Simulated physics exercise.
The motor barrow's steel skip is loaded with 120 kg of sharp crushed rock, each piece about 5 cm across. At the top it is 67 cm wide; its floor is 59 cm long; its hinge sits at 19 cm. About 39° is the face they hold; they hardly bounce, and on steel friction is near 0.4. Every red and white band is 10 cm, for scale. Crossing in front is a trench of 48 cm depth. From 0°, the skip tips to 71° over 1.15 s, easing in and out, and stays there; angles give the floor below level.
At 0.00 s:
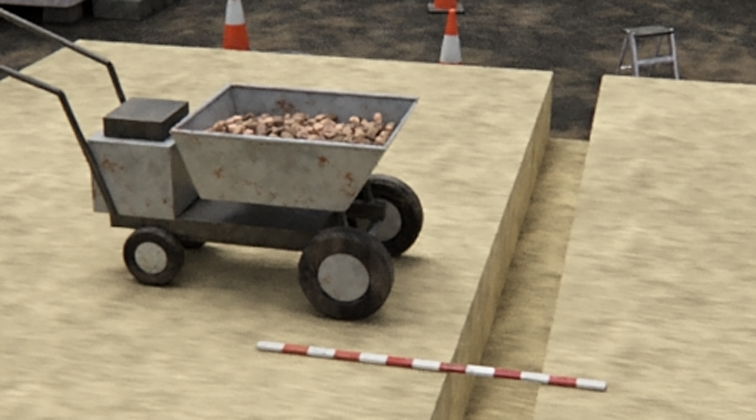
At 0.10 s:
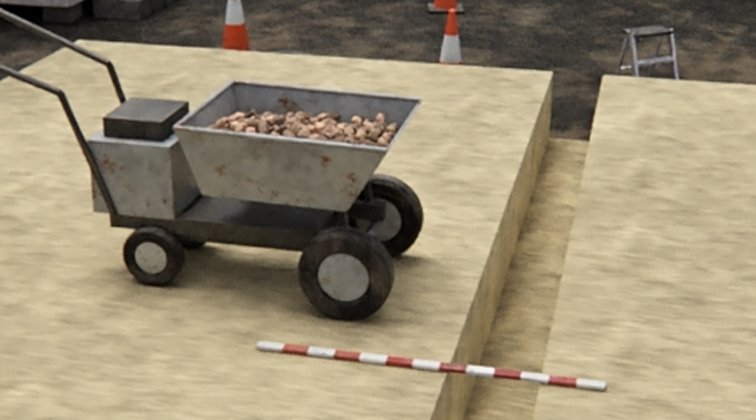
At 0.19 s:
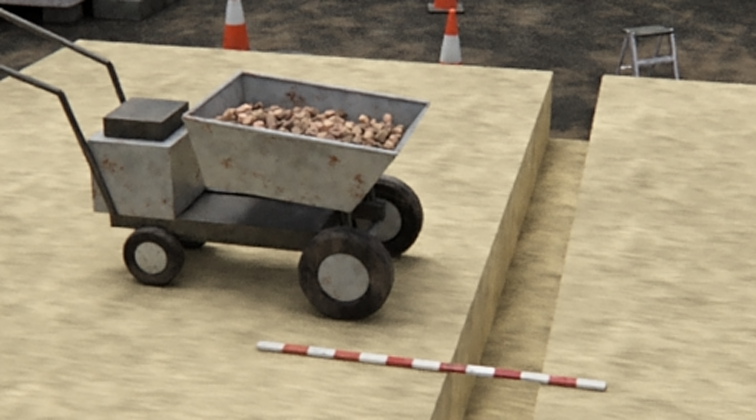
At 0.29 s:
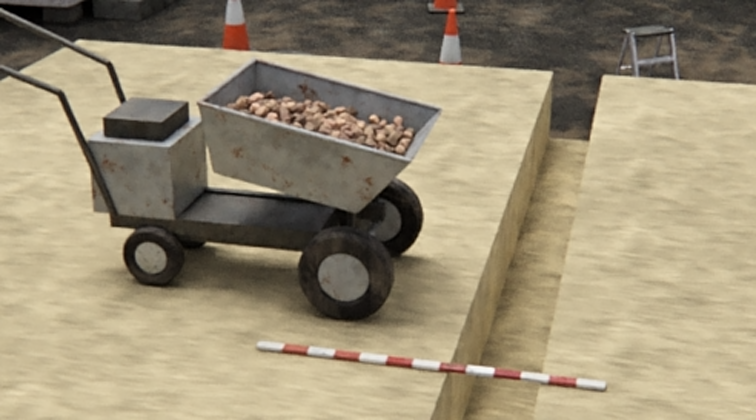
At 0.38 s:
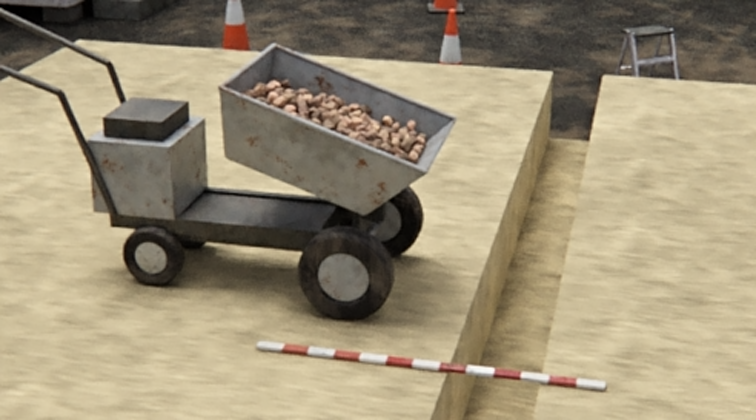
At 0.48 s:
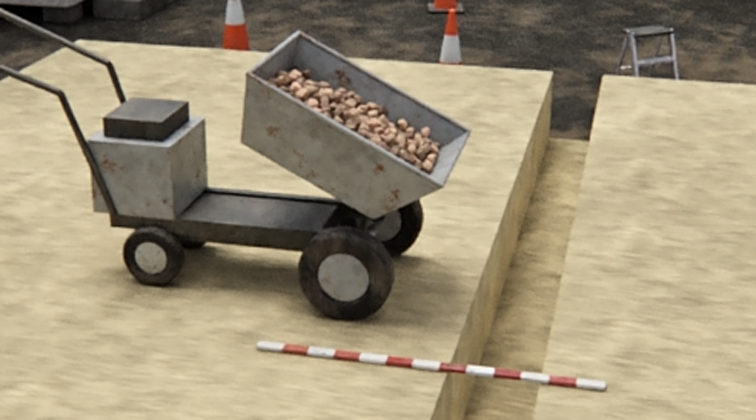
A motor barrow's steel skip full of crushed rock tilts steeply toward the right.
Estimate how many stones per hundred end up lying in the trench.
50 %.
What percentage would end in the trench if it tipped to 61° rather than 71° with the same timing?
I'd expect around 20 in a hundred.
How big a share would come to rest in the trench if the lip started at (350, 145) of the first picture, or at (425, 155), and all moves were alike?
That gives roughly 60 per cent and roughly 25 per cent.
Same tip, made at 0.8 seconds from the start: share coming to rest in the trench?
Roughly 45 per cent.
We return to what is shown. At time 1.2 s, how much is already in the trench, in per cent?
At that moment: Approx. 10 %.
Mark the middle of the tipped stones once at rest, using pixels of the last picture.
Roughly (526, 390), I'd say.
After 0.9 s the floor is at 60°; 100 % in the skip; the foremost stones are at (476, 223).
After 1.2 s the floor is at 71°; 86 % in the skip, 12 % in the trench, 1 % past the trench; the foremost stones are at (567, 297).
After 1.6 s the floor is at 71°; 59 % in the skip, 30 % in the trench, 10 % past the trench; the foremost stones are at (661, 309).
After 3.5 s the floor is at 71°; 39 % in the skip, 50 % in the trench, 11 % past the trench; the foremost stones are at (679, 315).
